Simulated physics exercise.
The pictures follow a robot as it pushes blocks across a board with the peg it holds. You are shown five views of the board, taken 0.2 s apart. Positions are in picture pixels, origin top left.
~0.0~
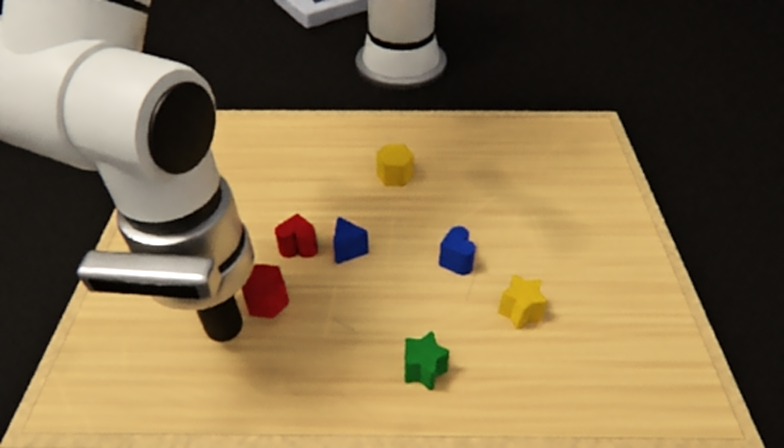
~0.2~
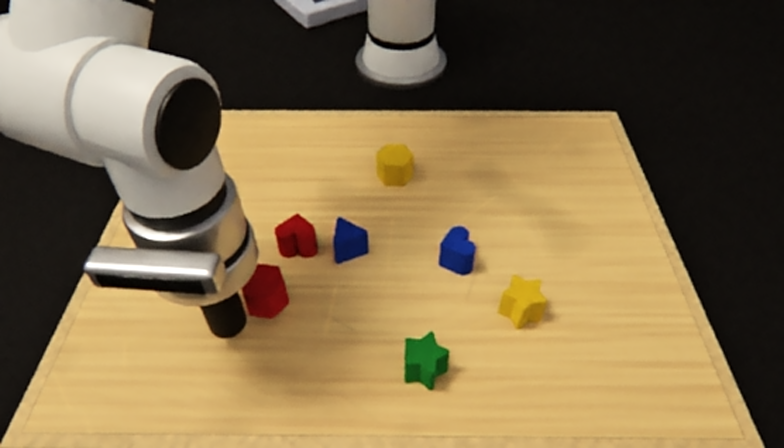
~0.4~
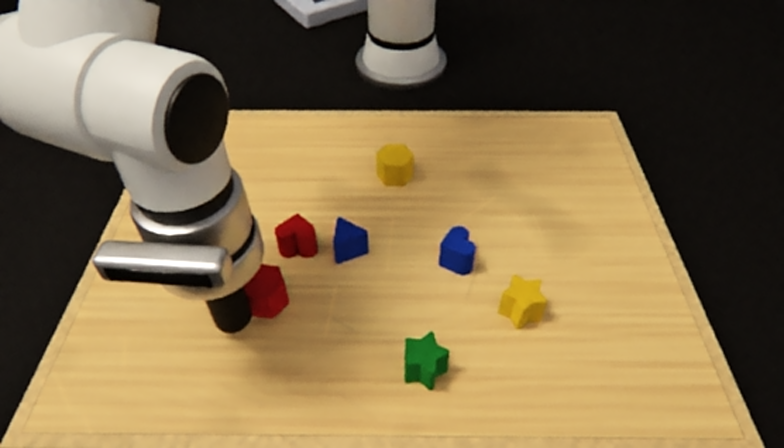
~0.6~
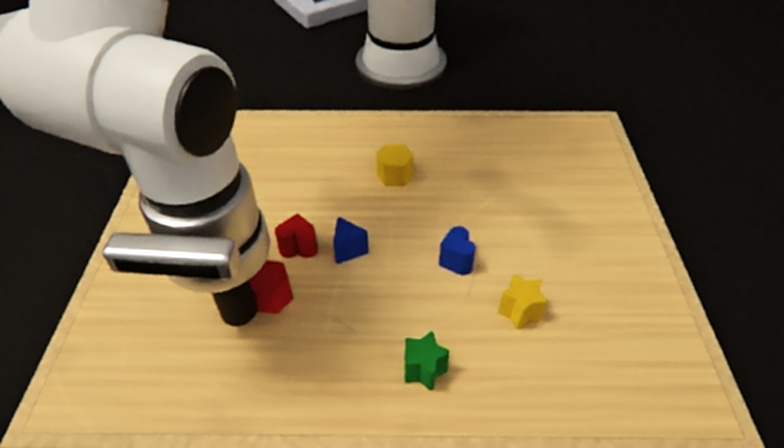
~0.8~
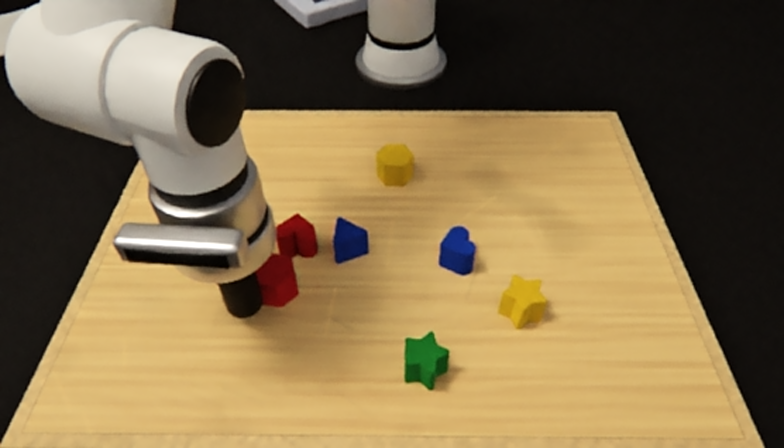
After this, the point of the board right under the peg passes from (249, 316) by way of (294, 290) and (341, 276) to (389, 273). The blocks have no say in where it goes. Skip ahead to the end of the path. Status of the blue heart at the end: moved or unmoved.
Well, the blue heart holds its place.
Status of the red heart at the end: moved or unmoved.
By the end it has moved.
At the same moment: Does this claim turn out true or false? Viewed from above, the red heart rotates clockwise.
My answer: False.
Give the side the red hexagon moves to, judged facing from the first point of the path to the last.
To the left.
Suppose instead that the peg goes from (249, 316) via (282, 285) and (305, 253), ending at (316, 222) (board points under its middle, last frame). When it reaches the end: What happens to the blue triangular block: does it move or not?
It is shoved along.
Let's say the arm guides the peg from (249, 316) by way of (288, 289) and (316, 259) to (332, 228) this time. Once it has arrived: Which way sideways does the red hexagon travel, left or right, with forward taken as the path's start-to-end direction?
Pushed left.
The first path, step by step. One third of the way, peg (292, 278); red hexagon (308, 241), turned 30° anticlockwise; red heart (298, 218), turned 15° anticlockwise.
Two thirds of the way, peg (340, 264); red hexagon (329, 228), turned 80° anticlockwise; red heart (299, 214), turned 35° anticlockwise; blue triangular block (362, 222).
At the end, peg (389, 262); red hexagon (329, 228), turned 80° anticlockwise; red heart (299, 214), turned 35° anticlockwise; blue triangular block (362, 222); blue heart unmoved.
